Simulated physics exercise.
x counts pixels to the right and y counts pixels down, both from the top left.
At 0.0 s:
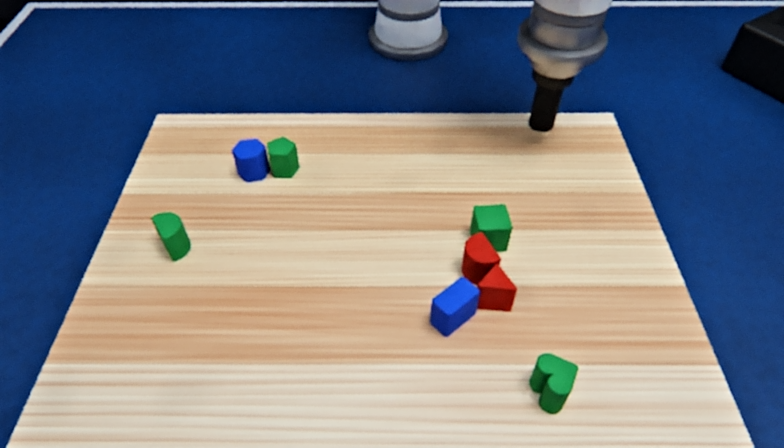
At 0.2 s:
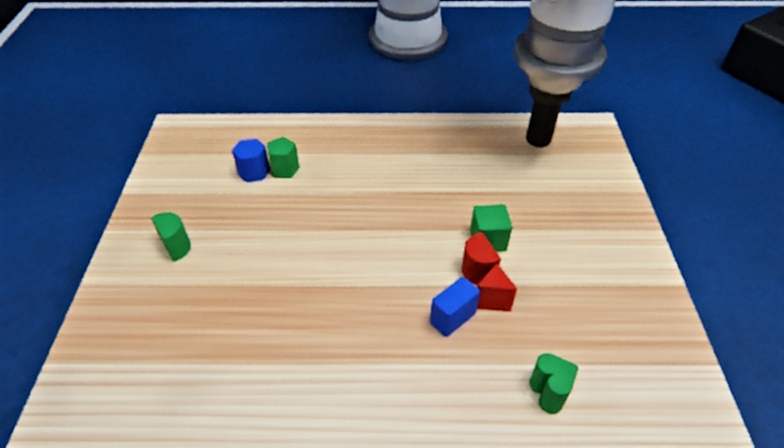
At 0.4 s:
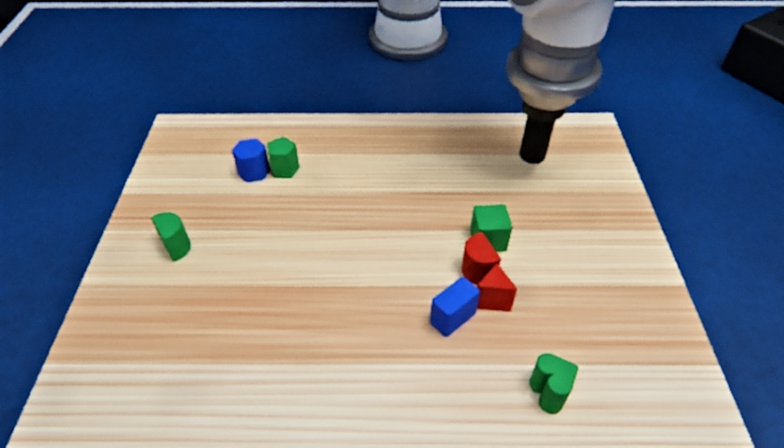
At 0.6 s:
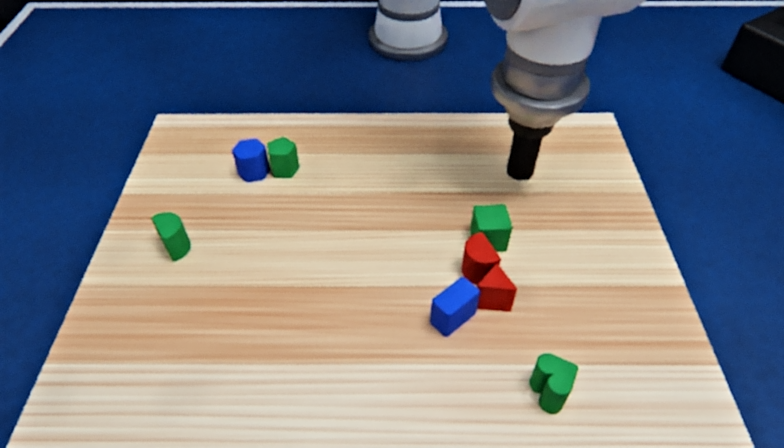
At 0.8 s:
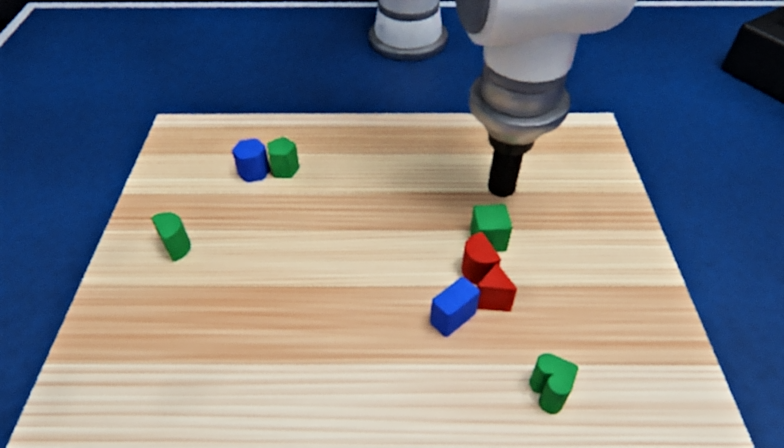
In the video, a robotic arm with a dark post moves down and slightly left over a wooden board, nearing a green square block beside red and blue pieces, while all the scattered blocks stay still.
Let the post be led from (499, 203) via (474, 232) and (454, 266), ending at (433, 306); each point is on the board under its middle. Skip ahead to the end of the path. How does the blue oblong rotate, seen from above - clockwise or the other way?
Looking down, it rotates clockwise.
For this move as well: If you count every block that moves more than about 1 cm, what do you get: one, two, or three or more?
Expect three or more.
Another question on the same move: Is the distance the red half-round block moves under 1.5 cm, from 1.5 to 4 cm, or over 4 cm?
It is going to finish beyond 4 cm from where it is now.
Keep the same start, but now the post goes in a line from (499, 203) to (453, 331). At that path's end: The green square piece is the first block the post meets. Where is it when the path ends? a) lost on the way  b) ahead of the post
b (ahead of the post)
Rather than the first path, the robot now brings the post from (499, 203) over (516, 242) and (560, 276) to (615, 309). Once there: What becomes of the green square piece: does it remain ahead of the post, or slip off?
I think the post loses the green square piece somewhere along the way.
What follows on the original path. One third of the way, post at (476, 217); red half-round block at (478, 261), turned 35° anticlockwise; green square piece at (480, 232).
Two thirds of the way, post at (455, 252); blue oblong at (455, 317), turned 45° clockwise; red half-round block at (484, 294), turned 85° anticlockwise; green square piece at (466, 270), turned 15° anticlockwise; red triangular block at (515, 297), turned 25° anticlockwise.
At the end, post at (435, 292); blue oblong at (454, 329), turned 75° clockwise; red half-round block at (496, 316), turned 120° anticlockwise; green square piece at (465, 302), turned 50° anticlockwise; red triangular block at (522, 303), turned 55° anticlockwise.
